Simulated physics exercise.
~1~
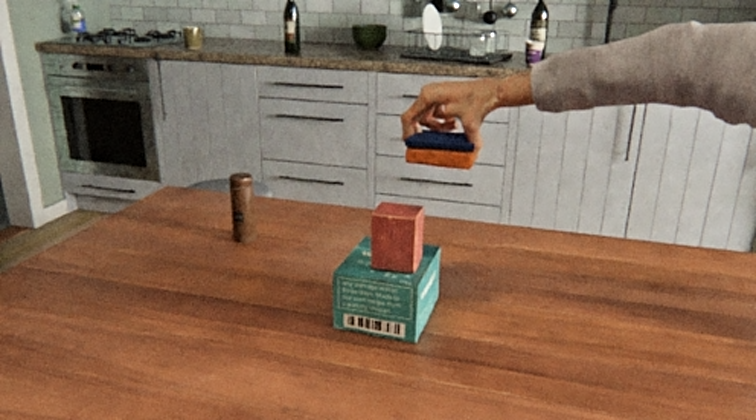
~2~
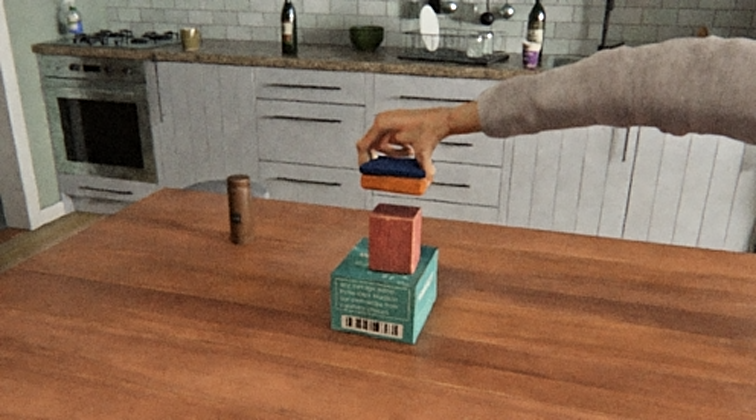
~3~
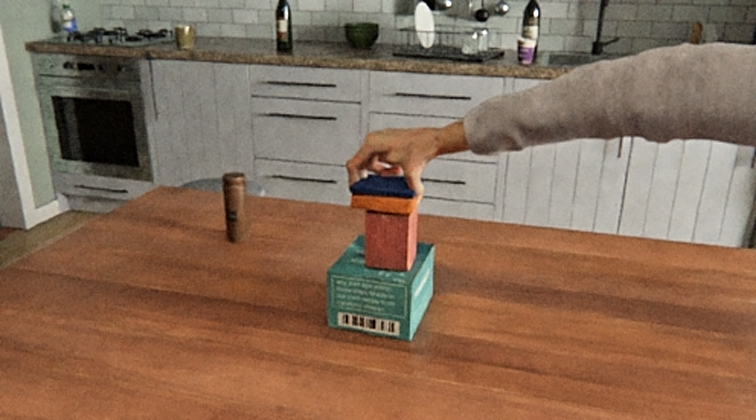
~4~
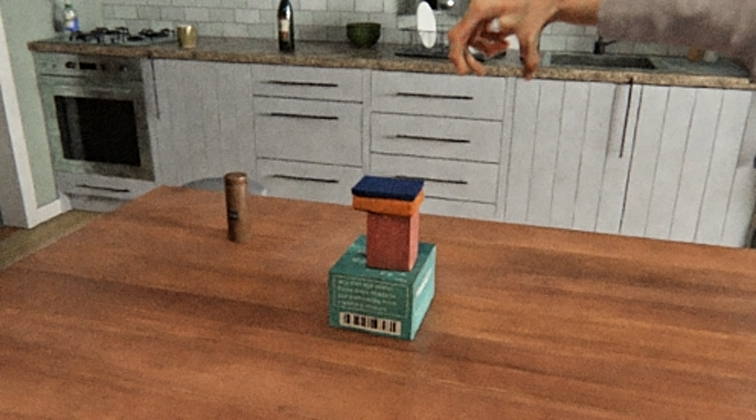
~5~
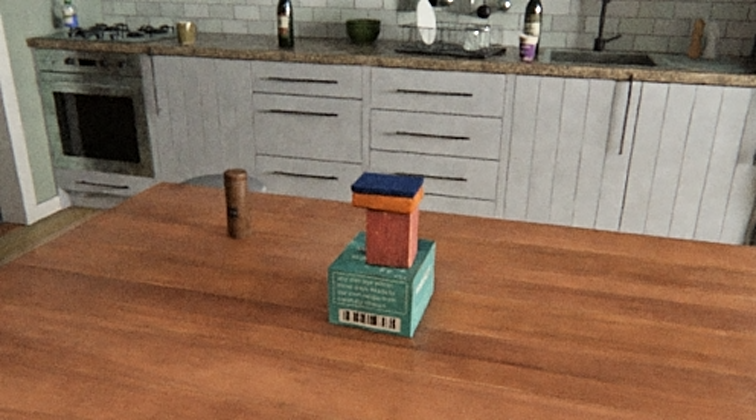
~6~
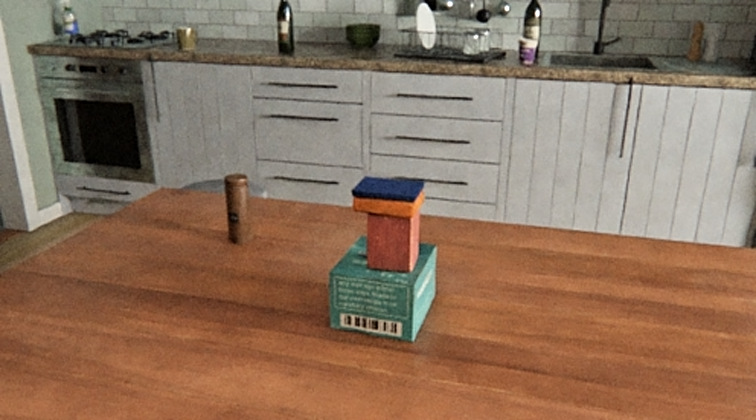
At first, a red block stands on a turquoise box on a wooden kitchen table, with a brown shaker off to the left, while a hand holds an orange sponge with a dark blue top above and to the right of the stack. The hand moves left and down, bringing the sponge over the block. It then lowers the sponge onto the block's top. The fingers let go, and the hand draws back up and to the right, leaving the view. The sponge stays balanced on the block, and the whole stack remains standing and still.
